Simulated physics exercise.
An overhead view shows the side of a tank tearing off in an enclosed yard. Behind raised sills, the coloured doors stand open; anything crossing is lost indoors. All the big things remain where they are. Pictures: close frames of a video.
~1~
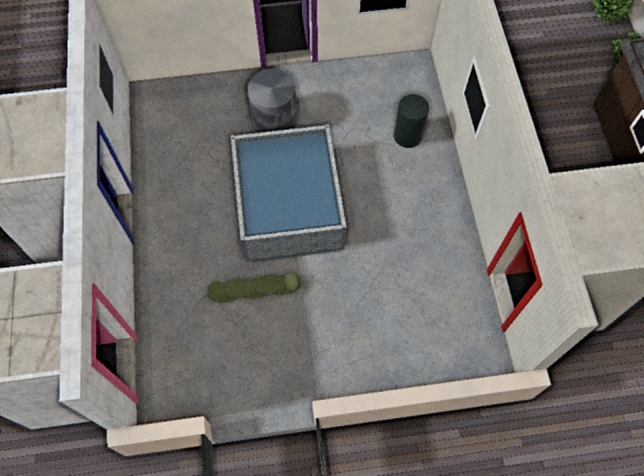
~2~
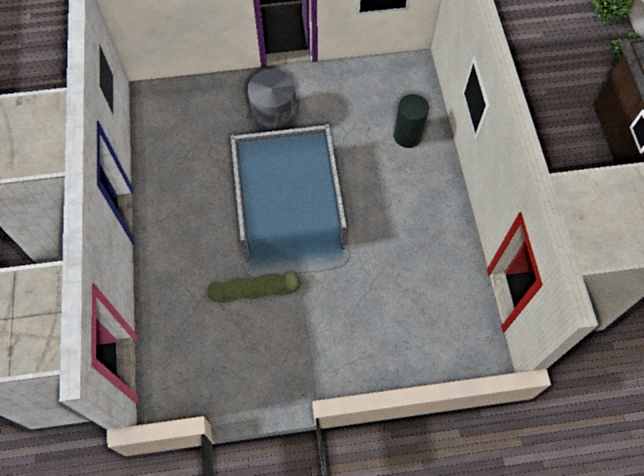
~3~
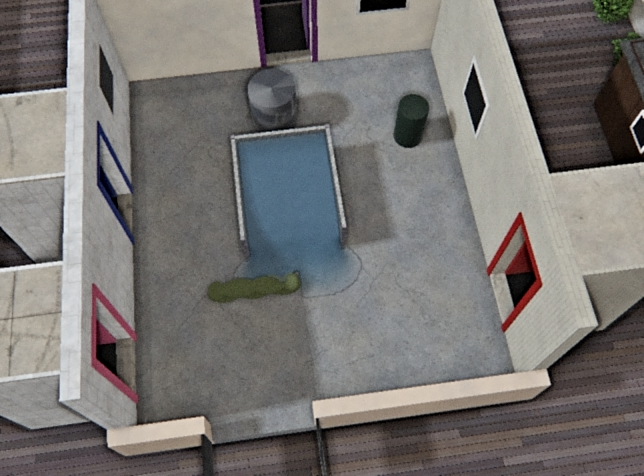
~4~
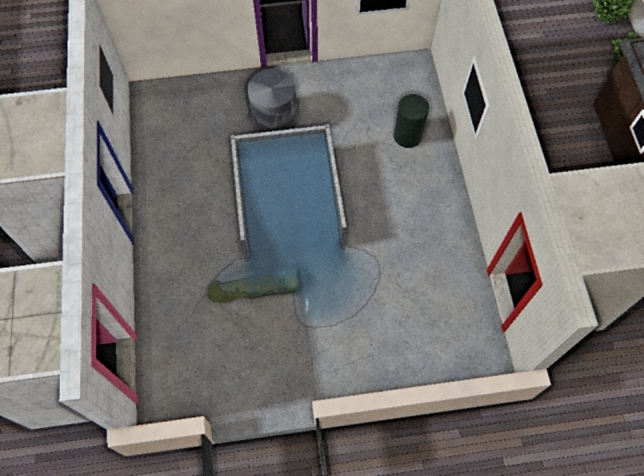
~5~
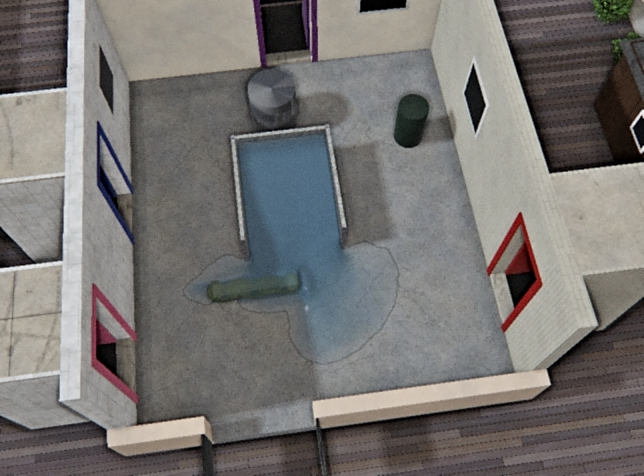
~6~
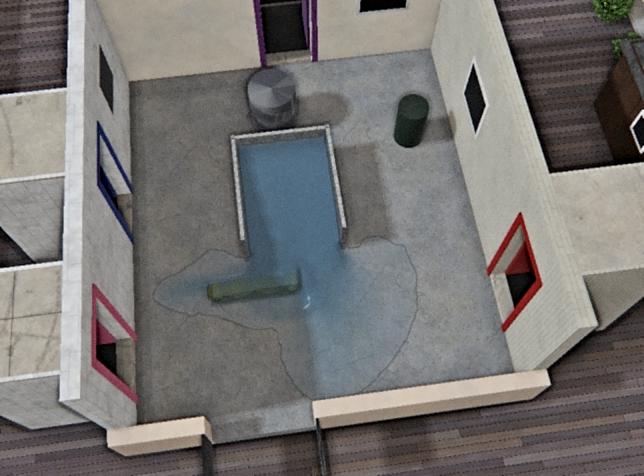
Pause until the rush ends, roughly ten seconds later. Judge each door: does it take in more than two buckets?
My call: The pink door keeps it to two or fewer, the blue door takes in more, the red door takes in more, the purple door keeps it to two or fewer.
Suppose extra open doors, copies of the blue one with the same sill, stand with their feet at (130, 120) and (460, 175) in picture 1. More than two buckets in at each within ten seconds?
Result - first door doesn't reach the limit, second door doesn't reach the limit.
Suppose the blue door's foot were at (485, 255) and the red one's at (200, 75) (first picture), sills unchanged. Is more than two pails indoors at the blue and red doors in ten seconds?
In that case the blue door runs over the limit and the red door keeps within bounds.
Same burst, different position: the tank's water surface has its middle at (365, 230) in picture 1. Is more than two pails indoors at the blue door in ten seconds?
The blue door falls short.
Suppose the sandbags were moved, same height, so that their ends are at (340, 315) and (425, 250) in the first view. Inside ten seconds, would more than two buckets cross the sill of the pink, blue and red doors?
As I see it, the pink door remains below, the blue door remains below, and the red door remains below.
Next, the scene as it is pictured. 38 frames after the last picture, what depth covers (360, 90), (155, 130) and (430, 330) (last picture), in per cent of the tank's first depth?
About 0 per cent, then 2 per cent, then 10 per cent.
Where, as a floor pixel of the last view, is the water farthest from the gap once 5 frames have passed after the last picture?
The farthest point of the front sits at (479, 387).
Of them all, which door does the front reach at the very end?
Answer - the purple-painted one.
A moment on, water covers 35 % of the floor; the pink door wet at the sill, nothing in, the blue door wet at the sill, nothing in, the red door not reached, the purple door not reached.
Next, water covers 45 % of the floor; the pink door wet at the sill, nothing in, the blue door under two buckets in, the red door wet at the sill, nothing in, the purple door not reached.
Then, water covers 55 % of the floor; the pink door wet at the sill, nothing in, the blue door over two buckets in, the red door over two buckets in, the purple door not reached.
Later, water covers 85 % of the floor; the pink door wet at the sill, nothing in, the blue door over two buckets in, the red door over two buckets in, the purple door wet at the sill, nothing in.
In the end, water covers 95 % of the floor; the pink door wet at the sill, nothing in, the blue door over two buckets in, the red door over two buckets in, the purple door under two buckets in.
